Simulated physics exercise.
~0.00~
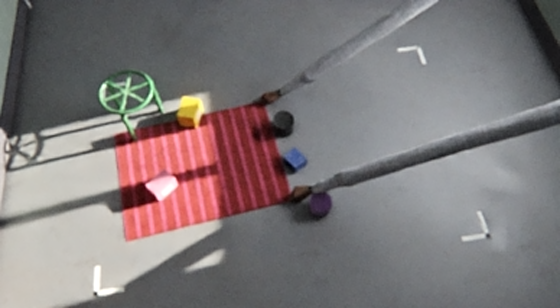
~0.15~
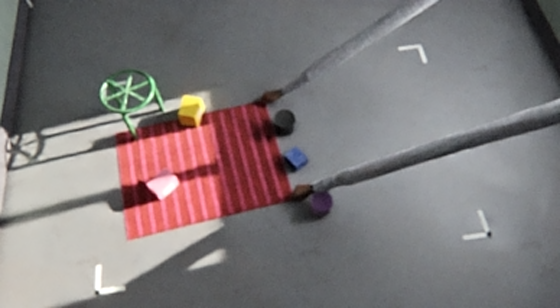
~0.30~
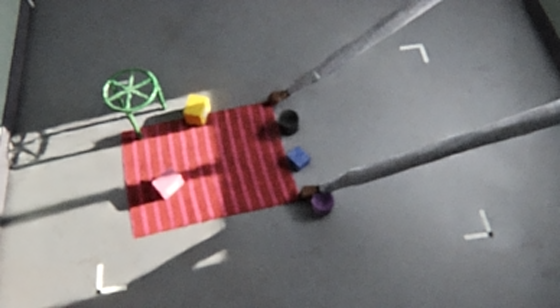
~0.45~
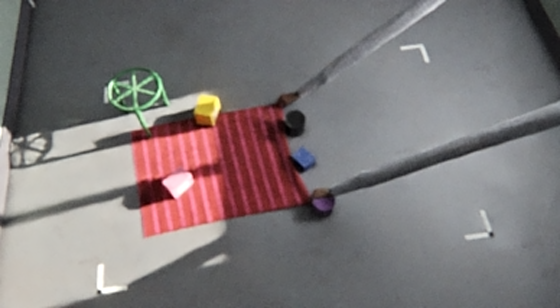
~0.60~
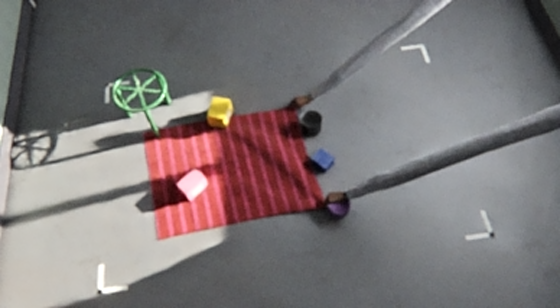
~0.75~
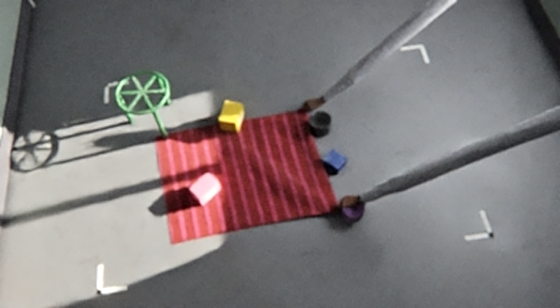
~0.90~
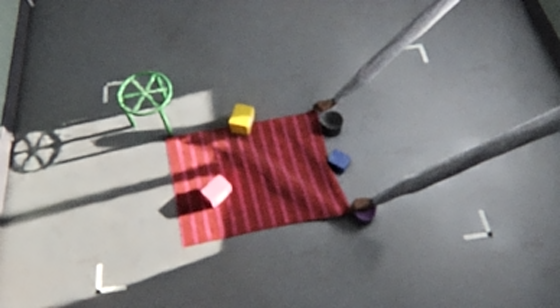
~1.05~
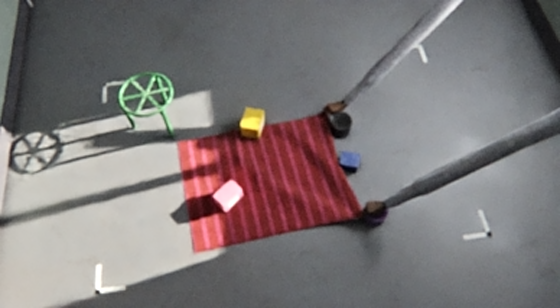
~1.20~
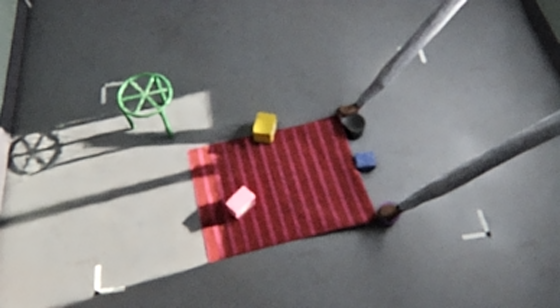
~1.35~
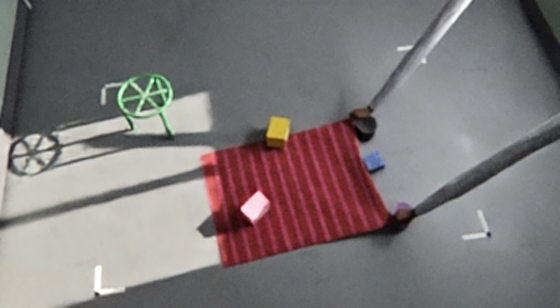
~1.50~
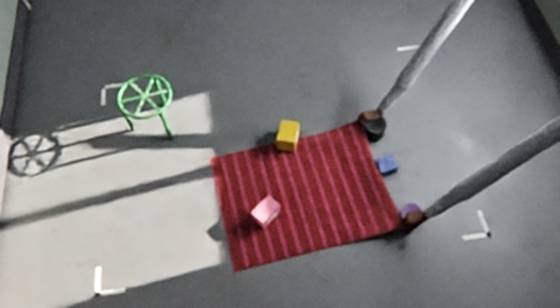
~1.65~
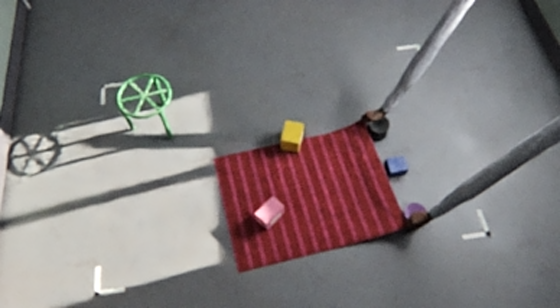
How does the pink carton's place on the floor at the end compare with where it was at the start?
It ends well to the right of where it began and a little lower in the view, still resting on the red striped sheet.
Two long grey arms reach in from the right and hold the right-hand corners of a red striped sheet on a grey hallway floor, seen from above. A green stool stands by its upper left corner, a yellow carton at the top edge, a pink carton on the cloth, and a black bucket, blue crate and purple bucket along the right side. After a nearly still start, the arms draw the sheet right. The stool shifts slightly, then stays behind as the cloth slides clear. The cartons, buckets and crate travel right with the sheet, which ends out of the sunlit patch.
